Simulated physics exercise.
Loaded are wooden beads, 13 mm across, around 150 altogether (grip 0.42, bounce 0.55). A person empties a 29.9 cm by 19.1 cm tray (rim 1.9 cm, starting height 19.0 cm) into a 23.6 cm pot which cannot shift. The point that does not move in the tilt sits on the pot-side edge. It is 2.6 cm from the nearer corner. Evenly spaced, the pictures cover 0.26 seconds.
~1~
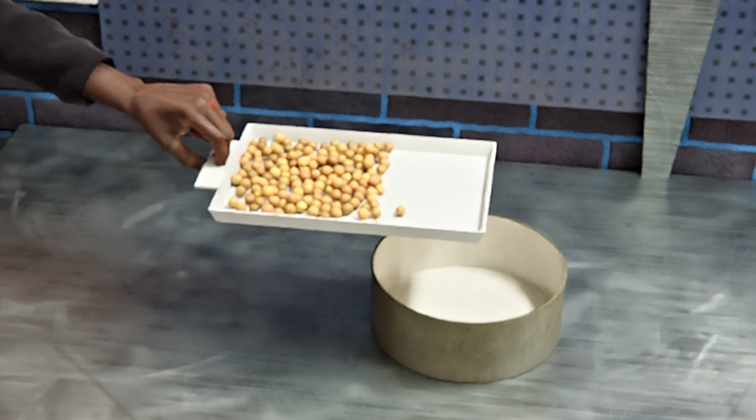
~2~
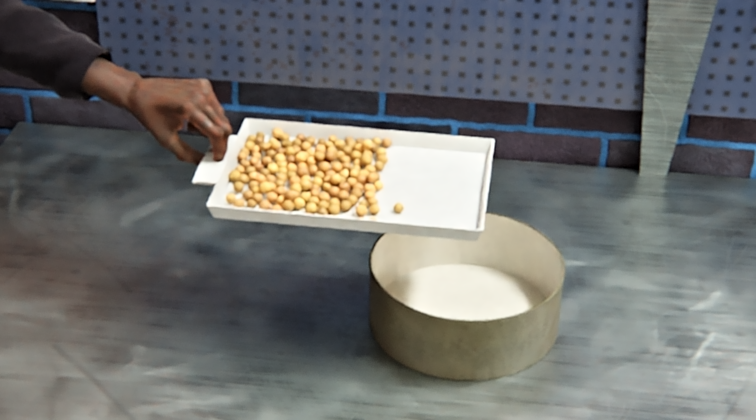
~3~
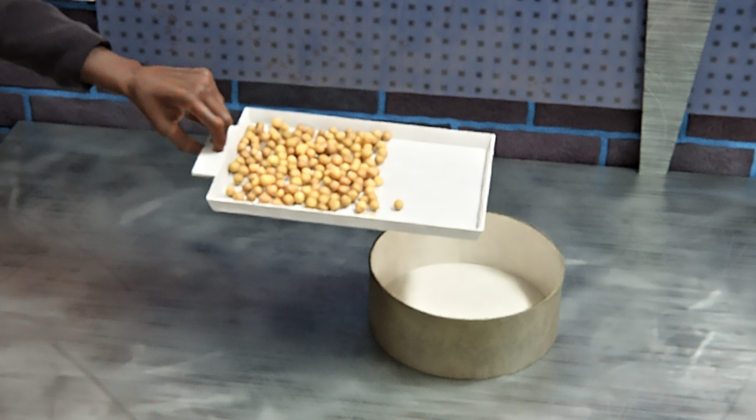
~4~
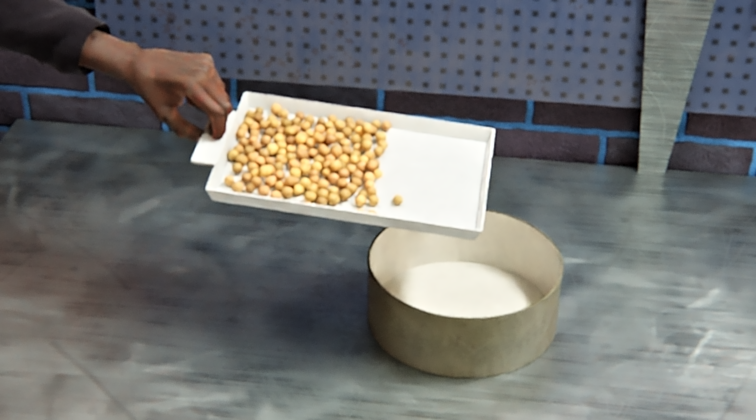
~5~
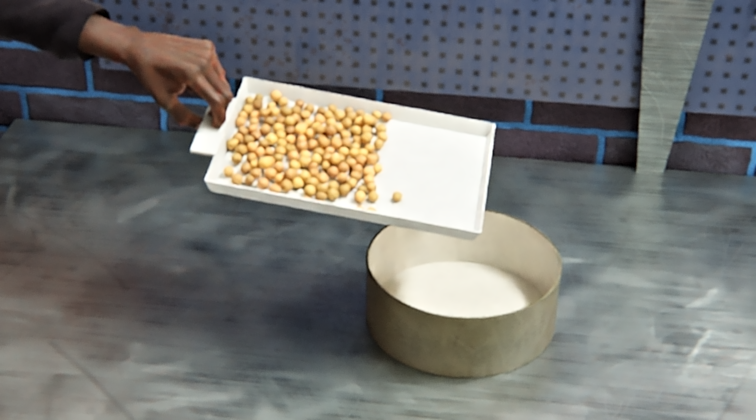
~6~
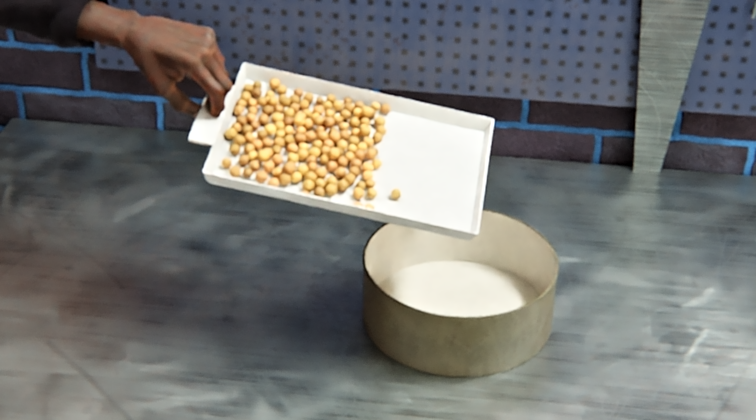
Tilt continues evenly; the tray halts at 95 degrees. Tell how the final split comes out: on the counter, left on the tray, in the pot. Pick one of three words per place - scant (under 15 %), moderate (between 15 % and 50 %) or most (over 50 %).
My call is counter: Most, tray: Scant, pot: Scant.
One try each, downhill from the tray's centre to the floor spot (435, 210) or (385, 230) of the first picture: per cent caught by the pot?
The share comes to roughly 50 in a hundred, then roughly 0 in a hundred.
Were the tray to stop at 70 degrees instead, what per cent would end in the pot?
Share in the pot: Around 5 %.
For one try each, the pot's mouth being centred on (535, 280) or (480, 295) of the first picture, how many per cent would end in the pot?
About 45 percent the first time and about 95 percent the second.
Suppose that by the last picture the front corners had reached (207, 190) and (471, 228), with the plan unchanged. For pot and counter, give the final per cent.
You'd end with pot at 0 and counter at 100.
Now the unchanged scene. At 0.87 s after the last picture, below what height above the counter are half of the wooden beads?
Some 18 cm.
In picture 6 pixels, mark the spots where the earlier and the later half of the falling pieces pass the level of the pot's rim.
Roughly (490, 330) to begin with, later roughly (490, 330).
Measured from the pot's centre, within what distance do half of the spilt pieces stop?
About 24 cm from the centre.
Then, 0.52 s after the last picture, tilt 52 degrees; the tray holds 95 %, the pot 0 %.
Then, 0.87 s after the last picture, tilt 78 degrees; the tray holds 50 %, the pot 0 %.
Then, 1.31 s after the last picture, tilt 95 degrees; the tray holds 0 %, the pot 5 %.
In the end, counter 95 %, tray 0 %, pot 5 %.
